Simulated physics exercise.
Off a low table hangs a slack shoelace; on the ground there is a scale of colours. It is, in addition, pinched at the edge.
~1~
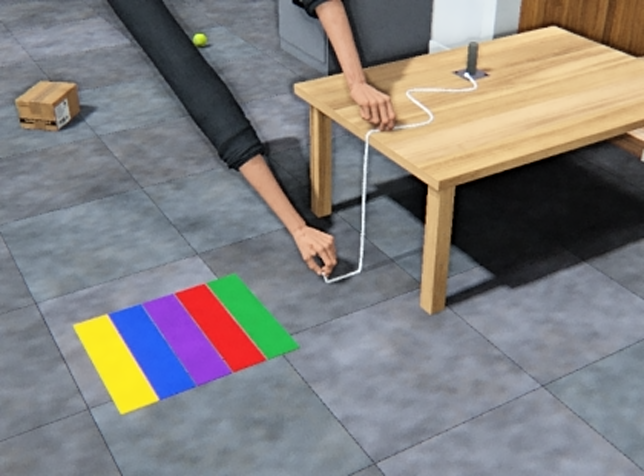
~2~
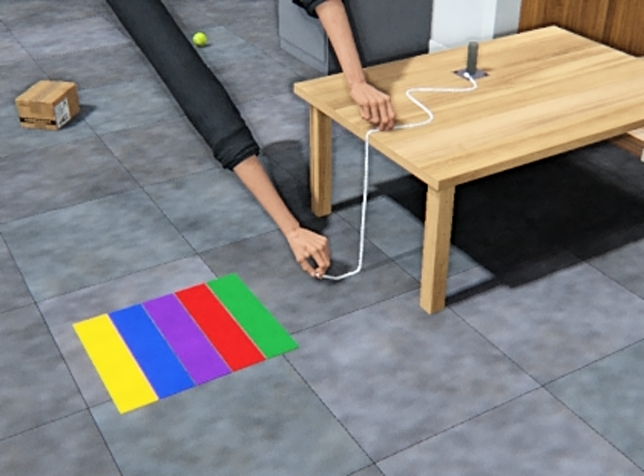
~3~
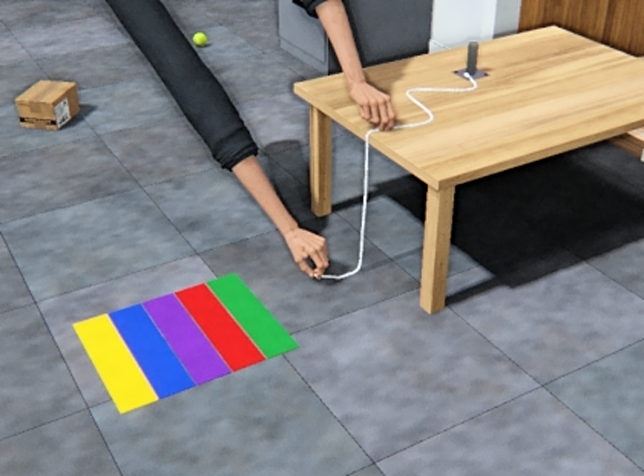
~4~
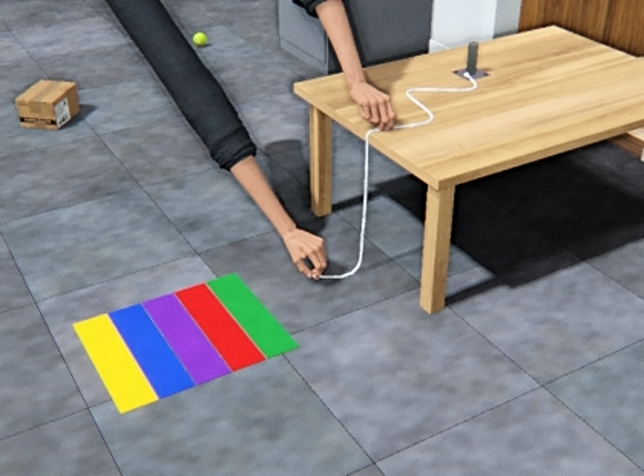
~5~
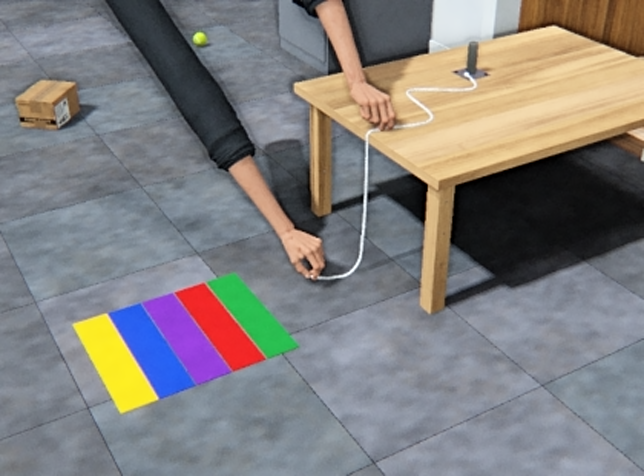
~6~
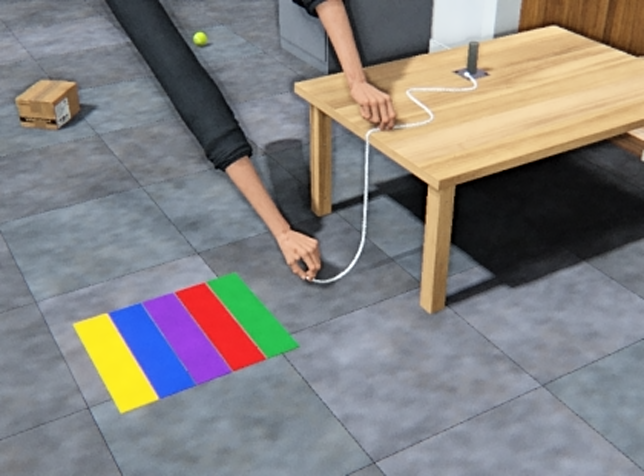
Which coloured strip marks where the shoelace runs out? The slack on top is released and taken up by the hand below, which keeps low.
Blue.
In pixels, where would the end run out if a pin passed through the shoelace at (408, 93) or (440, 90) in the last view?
Pixel positions per try: (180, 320); (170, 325).
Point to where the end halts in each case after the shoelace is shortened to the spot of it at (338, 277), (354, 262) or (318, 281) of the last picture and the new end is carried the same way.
Roughly (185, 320), (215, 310), (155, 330).
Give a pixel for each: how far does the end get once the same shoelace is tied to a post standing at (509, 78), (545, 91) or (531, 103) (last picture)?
In order, near (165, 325), (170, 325) and (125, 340).
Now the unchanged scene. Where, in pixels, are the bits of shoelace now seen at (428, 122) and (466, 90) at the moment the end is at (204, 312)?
The first lands at (355, 142), while the second lands at (439, 88).
Early on, end near (203, 312); over red.
Midway, end near (161, 327); over blue.
At the end of the slack, end near (136, 335); over blue. It gets as far as the blue strip.
